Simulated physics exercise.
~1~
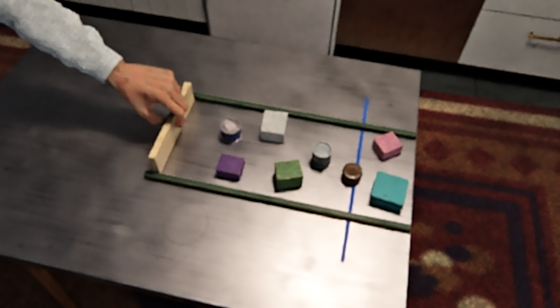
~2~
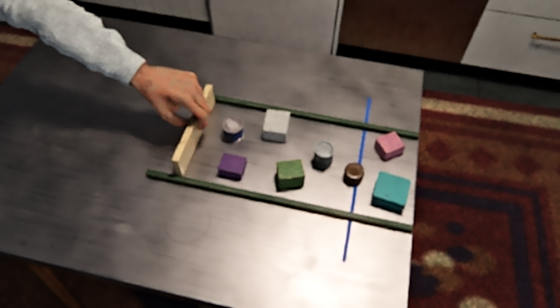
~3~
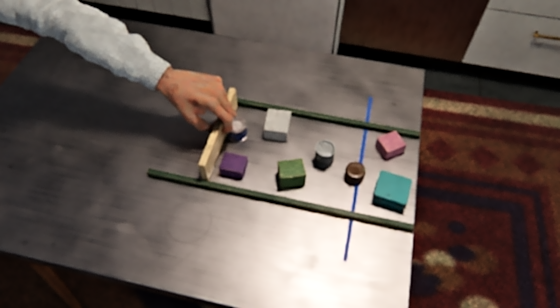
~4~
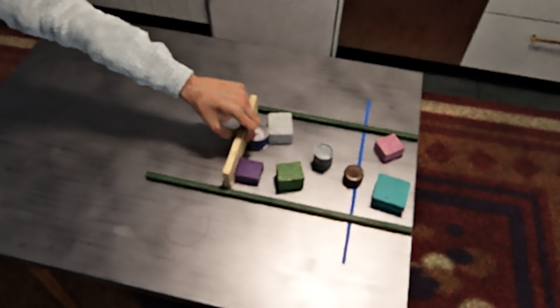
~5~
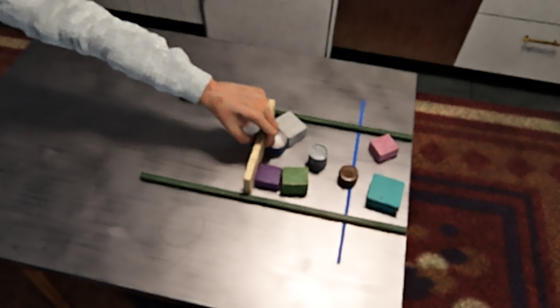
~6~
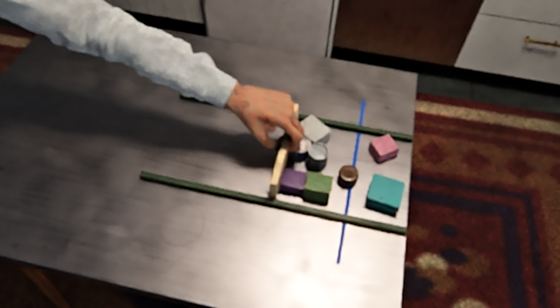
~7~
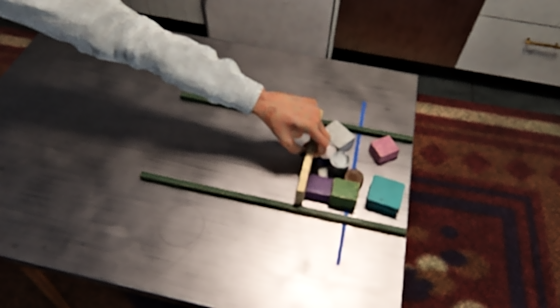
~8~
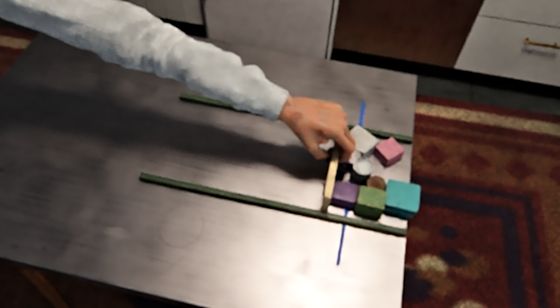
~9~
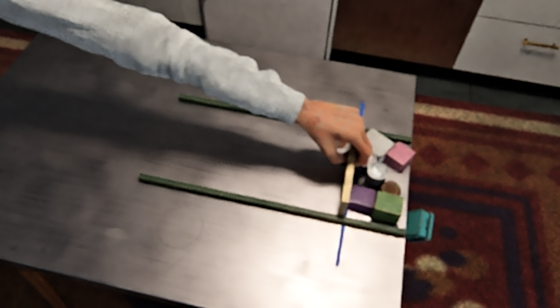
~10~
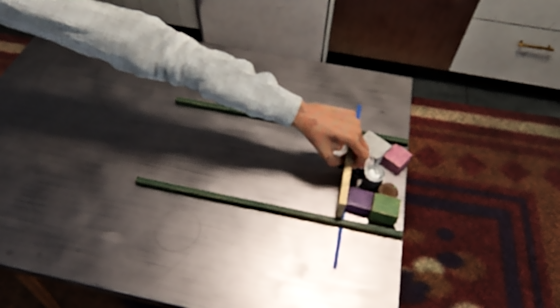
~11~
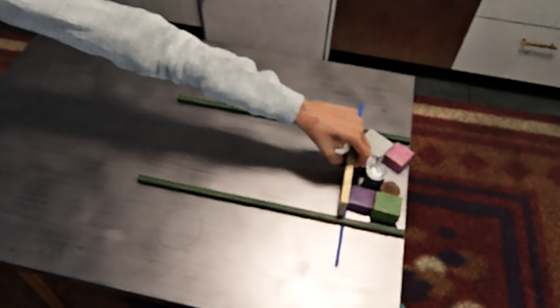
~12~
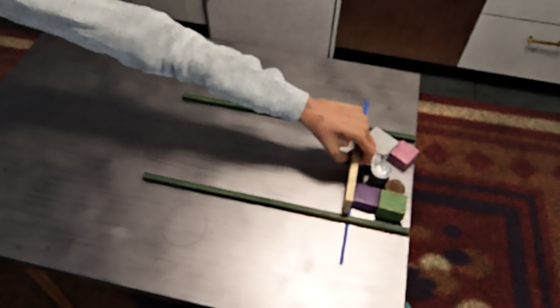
A hand pushes a board rightward between rails, bunching small objects until a turquoise one falls off.
